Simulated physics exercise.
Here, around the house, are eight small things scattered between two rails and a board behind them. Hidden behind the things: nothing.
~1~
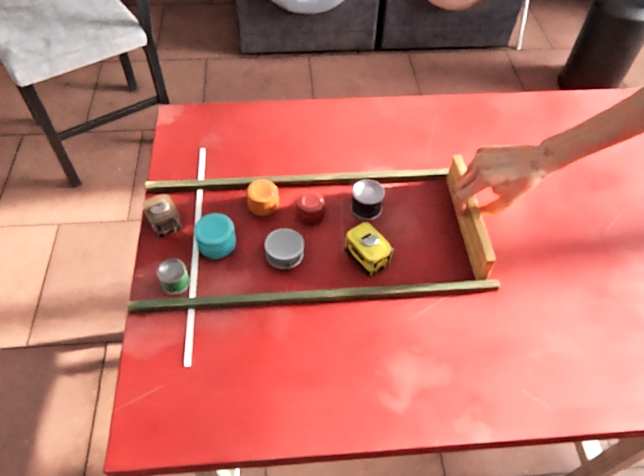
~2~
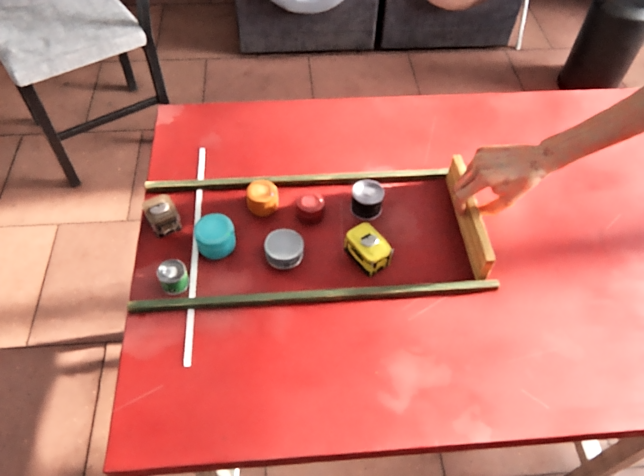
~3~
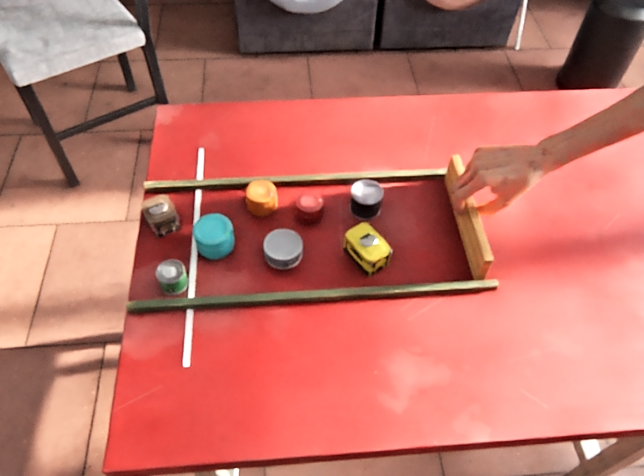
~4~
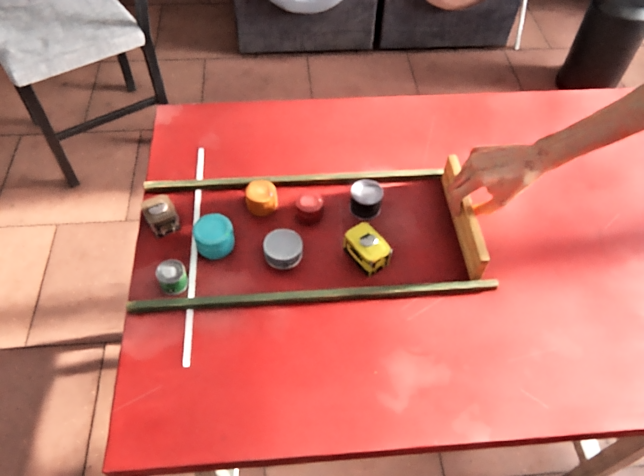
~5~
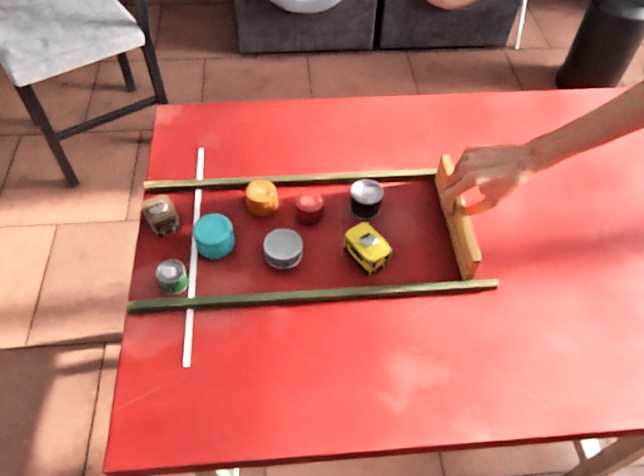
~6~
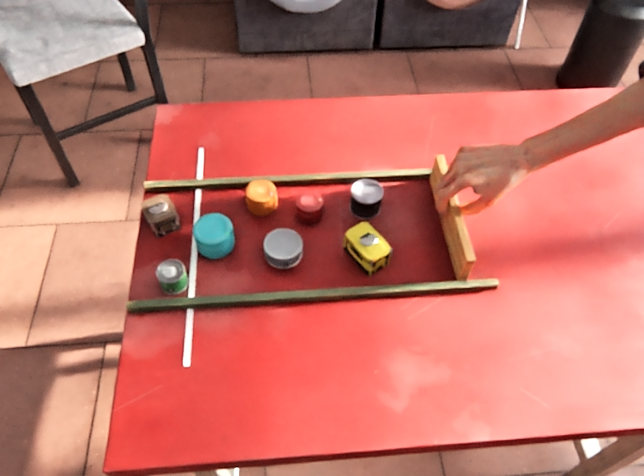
A wooden board, held by a hand at the right, stayed almost still and then slid slightly left between two rails on a red table, while the small tins, lids and yellow case stayed put.
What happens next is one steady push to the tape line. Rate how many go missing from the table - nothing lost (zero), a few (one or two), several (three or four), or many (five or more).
A few, one or two.
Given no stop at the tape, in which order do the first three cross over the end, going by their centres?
Listed earliest first, they are the turquoise lid, then the brown case, then the grey tin.
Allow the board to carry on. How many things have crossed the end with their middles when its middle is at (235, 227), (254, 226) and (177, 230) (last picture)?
0, 0 and 3.
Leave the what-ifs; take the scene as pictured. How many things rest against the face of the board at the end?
Contact count: 2.
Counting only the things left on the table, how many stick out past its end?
The total comes out at 1.
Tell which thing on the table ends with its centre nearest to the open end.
The grey tin winds up nearest.
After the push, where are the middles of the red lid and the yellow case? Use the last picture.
Red lid at about (158, 233), yellow case at about (178, 256).
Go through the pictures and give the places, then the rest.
Brown case (162, 216); green tin (174, 277); turquoise lid (215, 236); board (469, 216); tape (196, 242), in the first frame.
Green tin (173, 277); yellow case (368, 249), in the second frame.
Turquoise lid (214, 236); orange lid (261, 198), in the third frame.
Brown case (161, 216); grey tin (283, 249), in the fourth frame.
Green tin (173, 277); red lid (309, 207), in the fifth frame.
Brown case (161, 216); green tin (173, 277); turquoise lid (214, 236); board (450, 216); tape (195, 241), in the sixth frame.
Early on, none off yet; brown case at rest near (161, 216); green tin at rest near (173, 277); turquoise lid at rest near (214, 236).
A while later, none off yet; brown case at rest near (161, 216); green tin at rest near (173, 277); turquoise lid travelled a little near (201, 234).
Finally, the number that fall off is one or two; lost, turquoise lid and brown case.
